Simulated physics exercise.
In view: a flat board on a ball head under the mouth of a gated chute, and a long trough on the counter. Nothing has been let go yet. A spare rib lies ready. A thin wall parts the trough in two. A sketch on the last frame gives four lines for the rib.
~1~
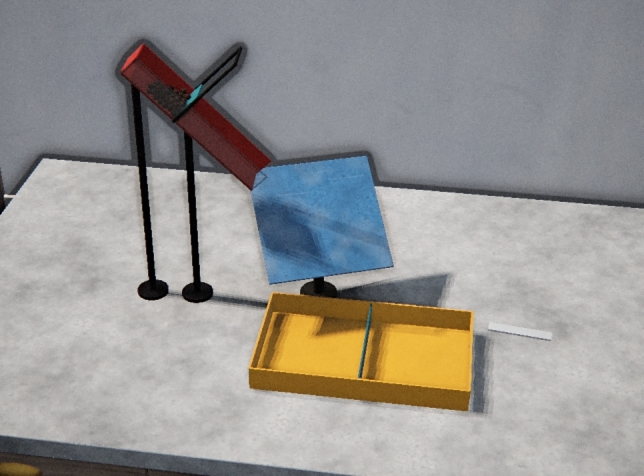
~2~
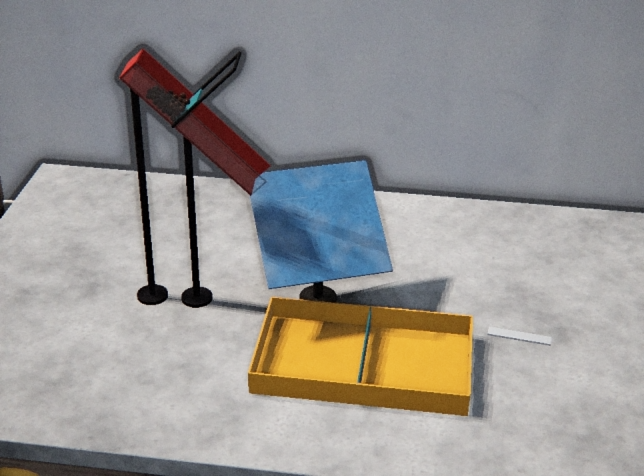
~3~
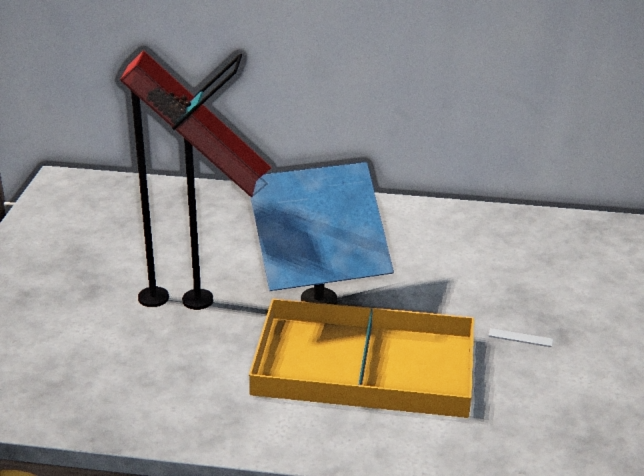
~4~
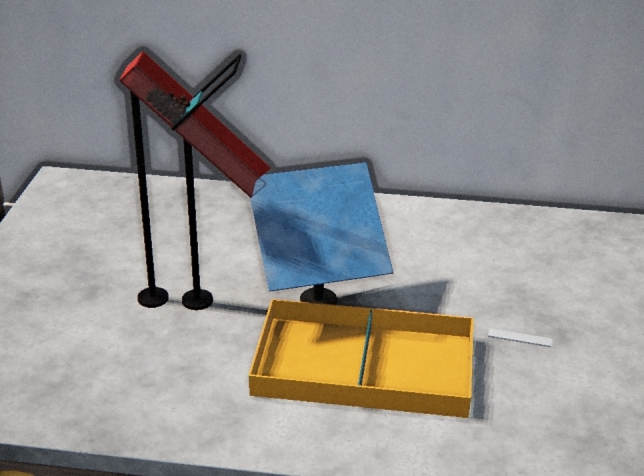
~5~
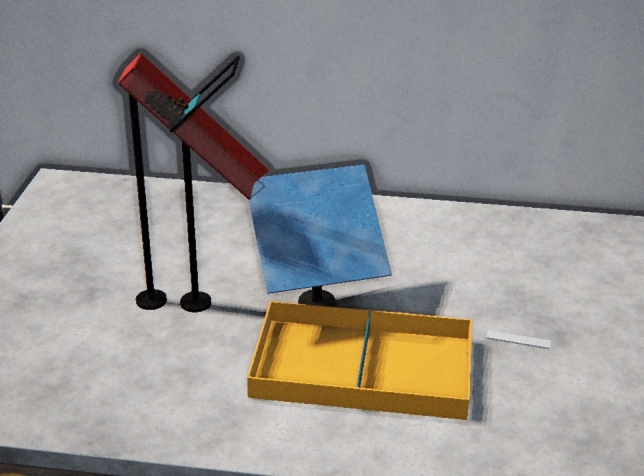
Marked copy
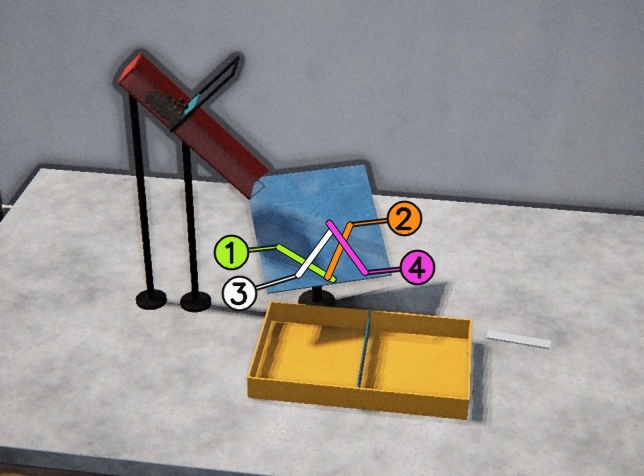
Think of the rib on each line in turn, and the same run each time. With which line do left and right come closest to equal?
Line 4.
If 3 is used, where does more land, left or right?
The left half.
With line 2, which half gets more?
The left half.
On the marked copy, line 1 from (278, 246) to (333, 279); line 2 from (350, 224) to (327, 277); line 3 from (332, 228) to (298, 275); line 4 from (329, 222) to (365, 272).
With 1, of what is caught, about a tenth in the left half, almost all in the right.
With 2, of what is caught, almost all in the left half, about a tenth in the right.
With 3, of what is caught, almost all in the left half, about a tenth in the right.
With 4, of what is caught, roughly half in the left half, roughly half in the right.
